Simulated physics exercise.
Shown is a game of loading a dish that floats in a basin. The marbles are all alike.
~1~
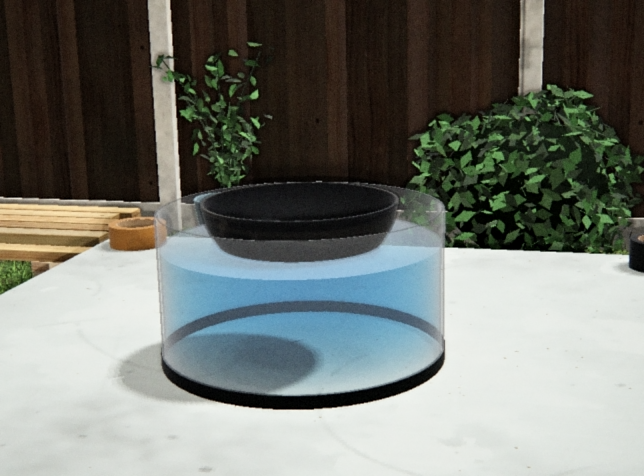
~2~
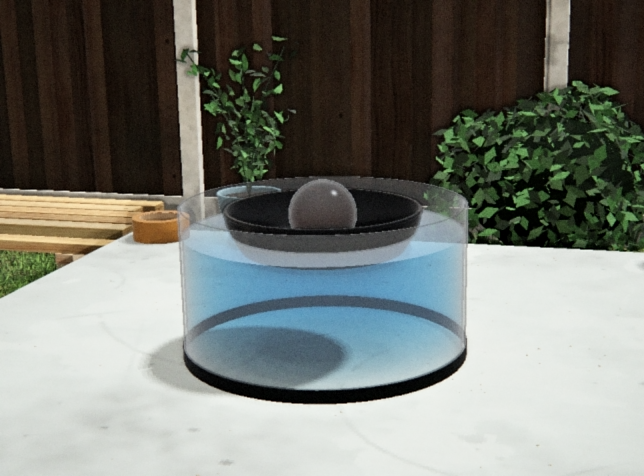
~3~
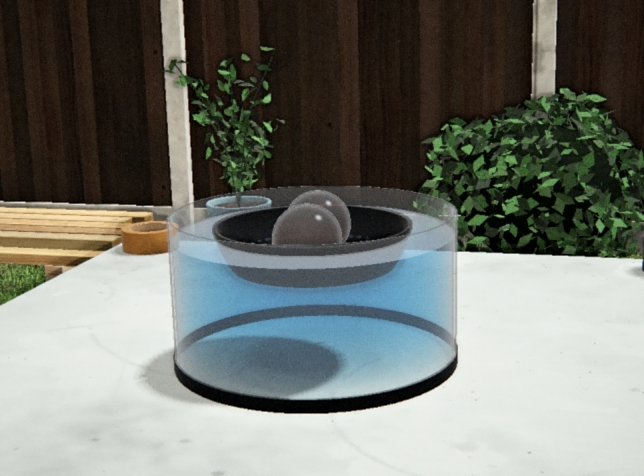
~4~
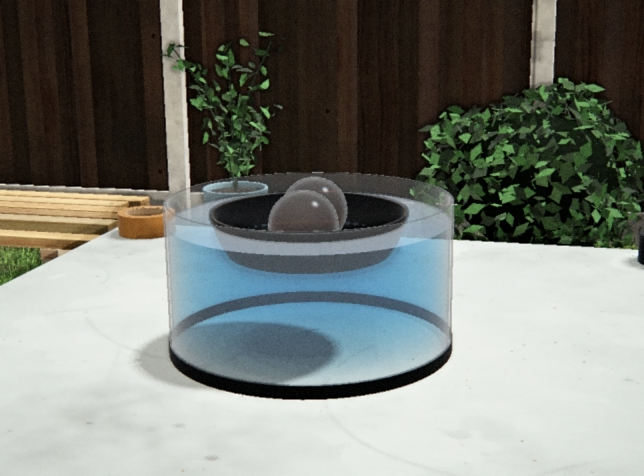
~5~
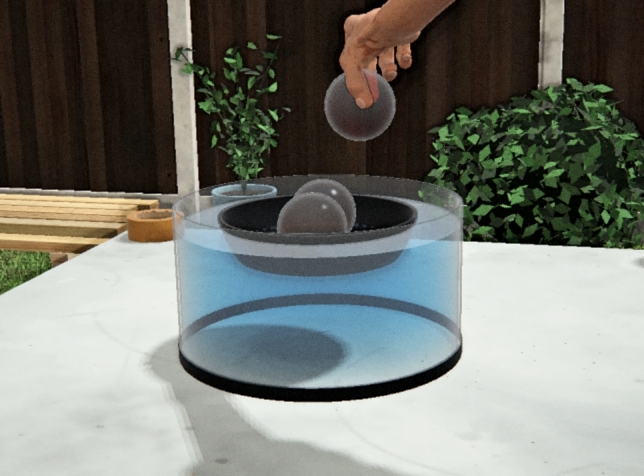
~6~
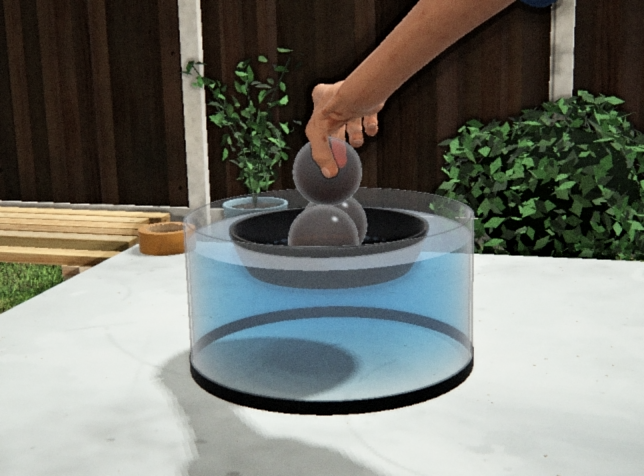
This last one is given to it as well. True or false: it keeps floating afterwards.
False, it sinks.
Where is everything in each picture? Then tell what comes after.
In the first frame, dish (300, 202) empty; most of its side above the surface.
In the second frame, dish (323, 209) with one aboard; about half of its side above the surface.
In the third frame, dish (312, 226) with two aboard; about a fifth of its side above the surface.
In the fourth frame, dish (309, 212) with two aboard; about a fifth of its side above the surface.
In the fifth frame, dish (318, 215) with two aboard; about a fifth of its side above the surface; the next glass marble in the hand at (360, 105).
In the sixth frame, dish (329, 227) with two aboard; about a fifth of its side above the surface; the next glass marble in the hand at (327, 172).
Next, the glass marble is in and the dish dips.
After that, water pours in over its edge.
Finally, the dish lies on the bottom with its load.
